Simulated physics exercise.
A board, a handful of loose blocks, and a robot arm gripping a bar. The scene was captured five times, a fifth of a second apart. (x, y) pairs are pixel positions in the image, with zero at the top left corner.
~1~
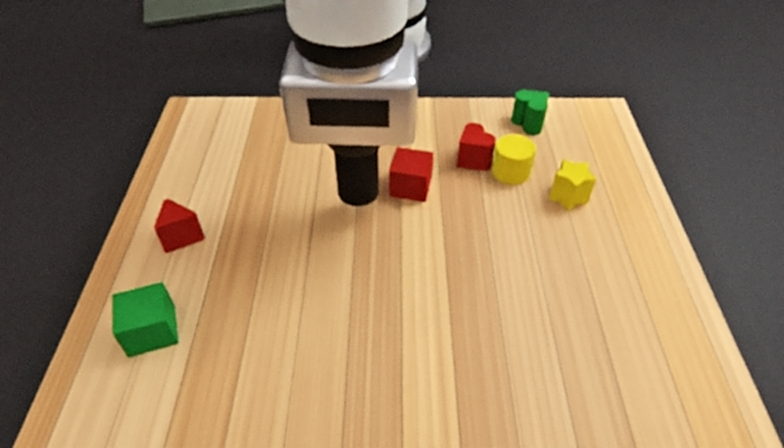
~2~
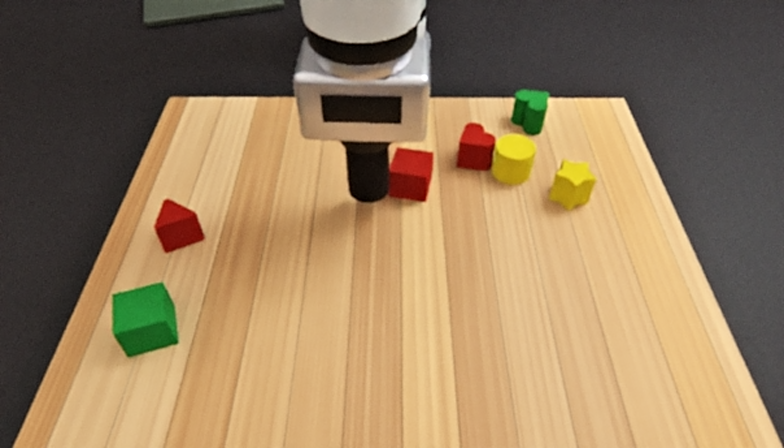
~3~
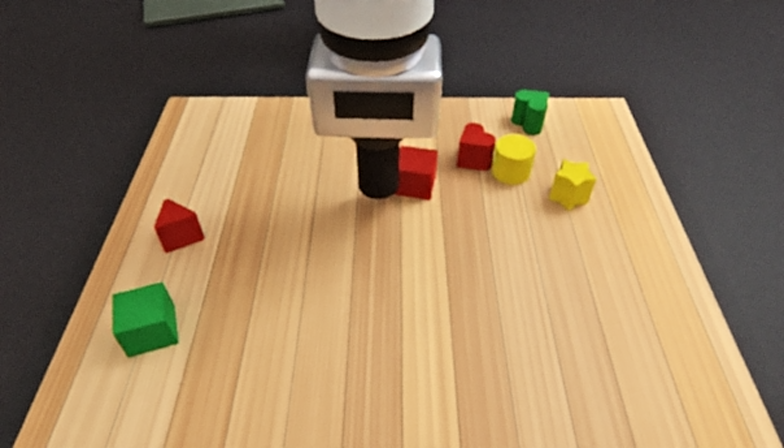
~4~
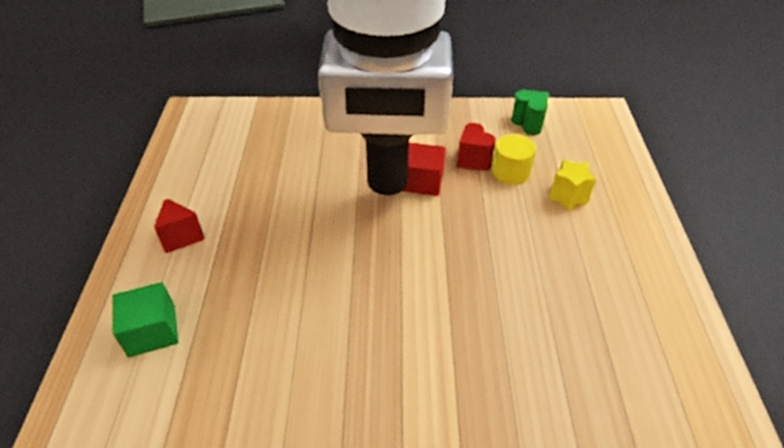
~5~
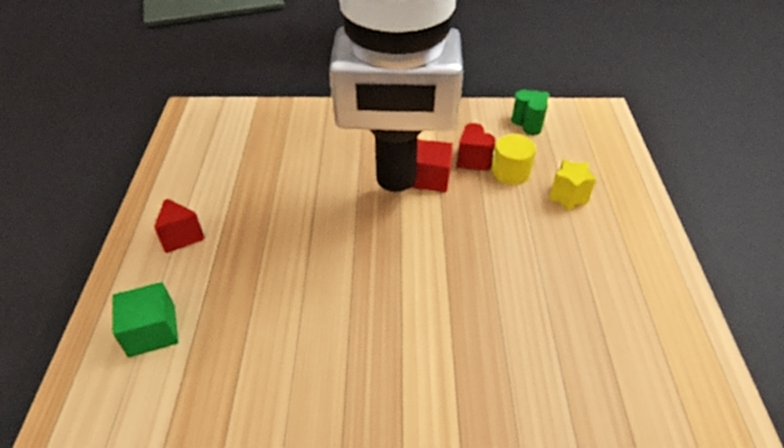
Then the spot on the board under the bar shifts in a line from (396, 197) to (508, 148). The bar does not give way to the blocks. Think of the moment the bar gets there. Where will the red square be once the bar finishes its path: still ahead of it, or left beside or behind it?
Slid off.
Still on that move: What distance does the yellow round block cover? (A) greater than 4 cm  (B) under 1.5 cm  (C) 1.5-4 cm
The answer is C.
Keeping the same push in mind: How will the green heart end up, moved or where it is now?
That block is going to get moved.
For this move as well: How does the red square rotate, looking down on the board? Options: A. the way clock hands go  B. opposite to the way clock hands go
B.
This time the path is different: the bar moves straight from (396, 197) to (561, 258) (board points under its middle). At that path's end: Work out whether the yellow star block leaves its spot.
The block you're asking about stays where it is.
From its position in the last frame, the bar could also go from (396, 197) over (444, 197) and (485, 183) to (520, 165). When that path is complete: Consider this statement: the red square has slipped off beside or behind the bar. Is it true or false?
True - the claim holds.
On the path given first. One third of the way, bar (439, 160); red square (464, 130), turned 25° anticlockwise; red heart (495, 126), turned 35° anticlockwise; yellow round block (520, 146).
Two thirds of the way, bar (475, 145); red square (487, 114), turned 55° anticlockwise; red heart (524, 111), turned 30° anticlockwise; yellow round block (520, 146); green heart (537, 97), turned 15° anticlockwise.
At the end, bar (512, 129); red square (497, 101), turned 115° anticlockwise; red heart (535, 106), turned 25° anticlockwise; yellow round block (536, 144); green heart (543, 92), turned 20° anticlockwise.
